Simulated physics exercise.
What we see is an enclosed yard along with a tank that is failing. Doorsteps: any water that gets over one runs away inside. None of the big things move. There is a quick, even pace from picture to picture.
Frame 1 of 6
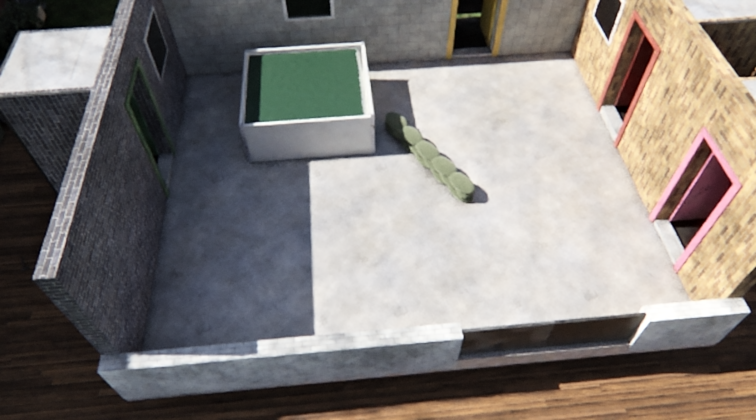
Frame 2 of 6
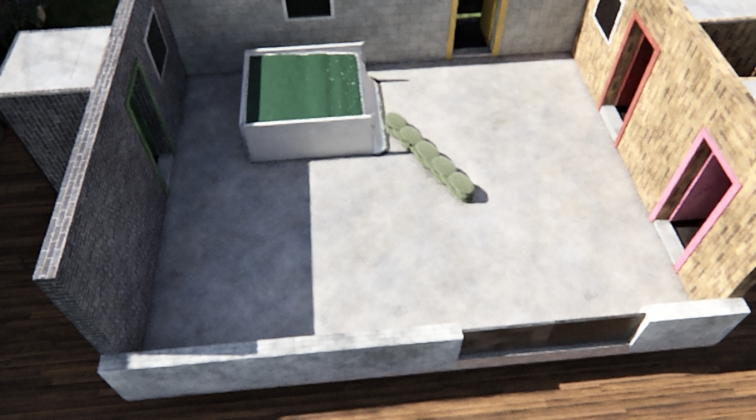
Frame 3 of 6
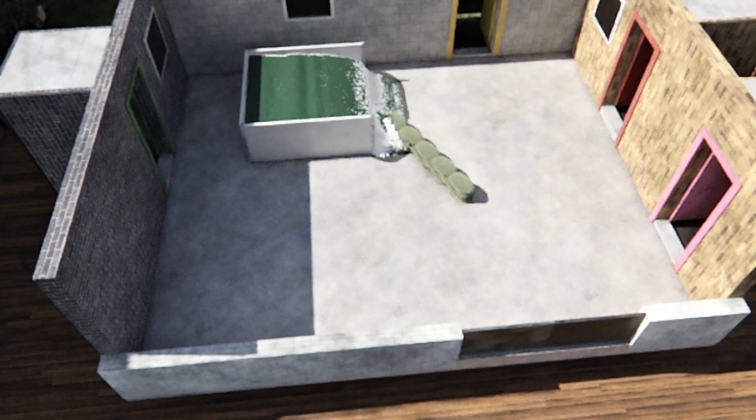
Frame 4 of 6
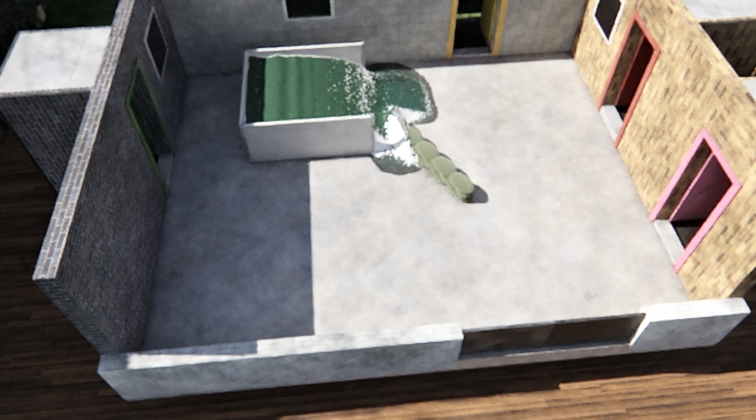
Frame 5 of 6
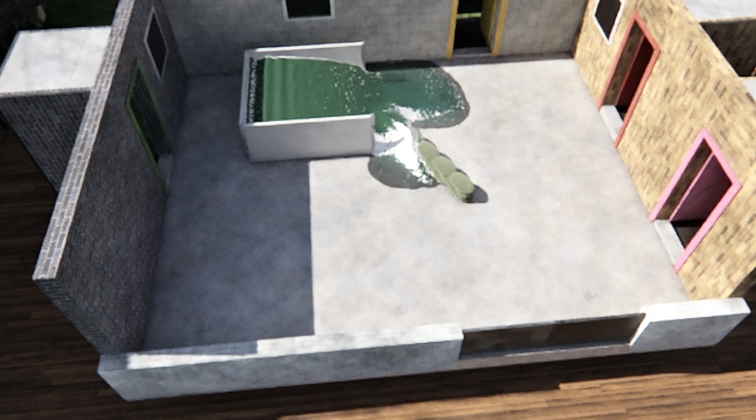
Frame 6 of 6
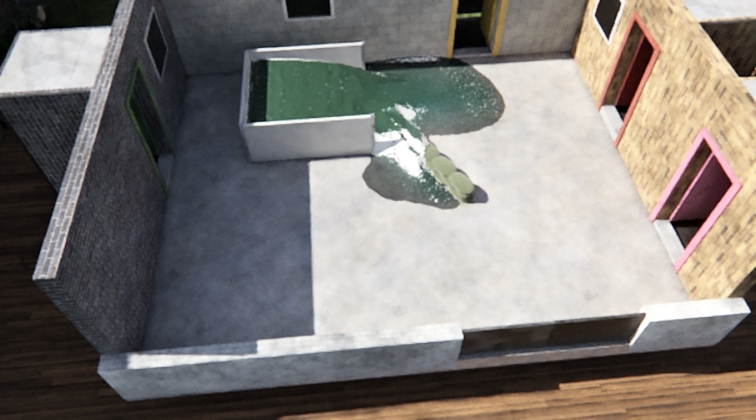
A walled yard holds a tank whose green water pours out rightward and spreads across the floor.
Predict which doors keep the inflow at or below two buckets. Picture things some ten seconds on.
Prediction: The red door goes above, the yellow door goes above, the pink door goes above, the green door stays at or below.
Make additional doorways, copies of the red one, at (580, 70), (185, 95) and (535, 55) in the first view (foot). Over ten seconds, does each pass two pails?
Crosses the line; stays below the line; crosses the line.
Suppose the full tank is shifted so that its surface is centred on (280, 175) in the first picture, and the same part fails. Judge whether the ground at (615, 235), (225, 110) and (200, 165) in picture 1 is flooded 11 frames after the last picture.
As listed: Covered, clear, free of water.
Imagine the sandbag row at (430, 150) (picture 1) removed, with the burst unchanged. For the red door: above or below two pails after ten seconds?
Record: Red door is beyond the limit.
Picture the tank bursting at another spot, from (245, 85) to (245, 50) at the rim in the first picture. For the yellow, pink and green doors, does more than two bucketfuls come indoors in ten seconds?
Door by door, the yellow door misses the threshold, then the pink door crosses the threshold, then the green door crosses the threshold.
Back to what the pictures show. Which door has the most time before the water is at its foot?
That would be the one in green.
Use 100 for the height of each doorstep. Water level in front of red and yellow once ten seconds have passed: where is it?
In order: Roughly 50 and 100 in a hundred.
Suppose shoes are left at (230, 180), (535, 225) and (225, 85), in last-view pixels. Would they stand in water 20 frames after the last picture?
In turn, the points end up high and dry, soaked and high and dry.
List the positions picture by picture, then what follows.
The water tank at (306, 85) is whole and still, in the first picture.
Water pours out at (367, 104) and has run to (376, 155), in the second picture.
Water pours out at (367, 105) and has run to (395, 158), in the third picture.
Water pours out at (367, 106) and has run to (416, 168), in the fourth picture.
The front is at (433, 185), out from the gap at (367, 106), in the fifth picture.
The front is at (454, 204), out from the gap at (367, 106), in the sixth picture.
A moment on, water covers 35 % of the floor; the red door wet at the sill, nothing in, the yellow door under two buckets in, the pink door not reached, the green door not reached.
Next, water covers 50 % of the floor; the red door under two buckets in, the yellow door over two buckets in, the pink door not reached, the green door not reached.
Then, water covers 60 % of the floor; the red door over two buckets in, the yellow door far over two buckets in, the pink door wet at the sill, nothing in, the green door not reached.
Later, water covers 75 % of the floor; the red door over two buckets in, the yellow door far over two buckets in, the pink door under two buckets in, the green door not reached.
In the end, water covers 95 % of the floor; the red door over two buckets in, the yellow door far over two buckets in, the pink door far over two buckets in, the green door wet at the sill, nothing in.
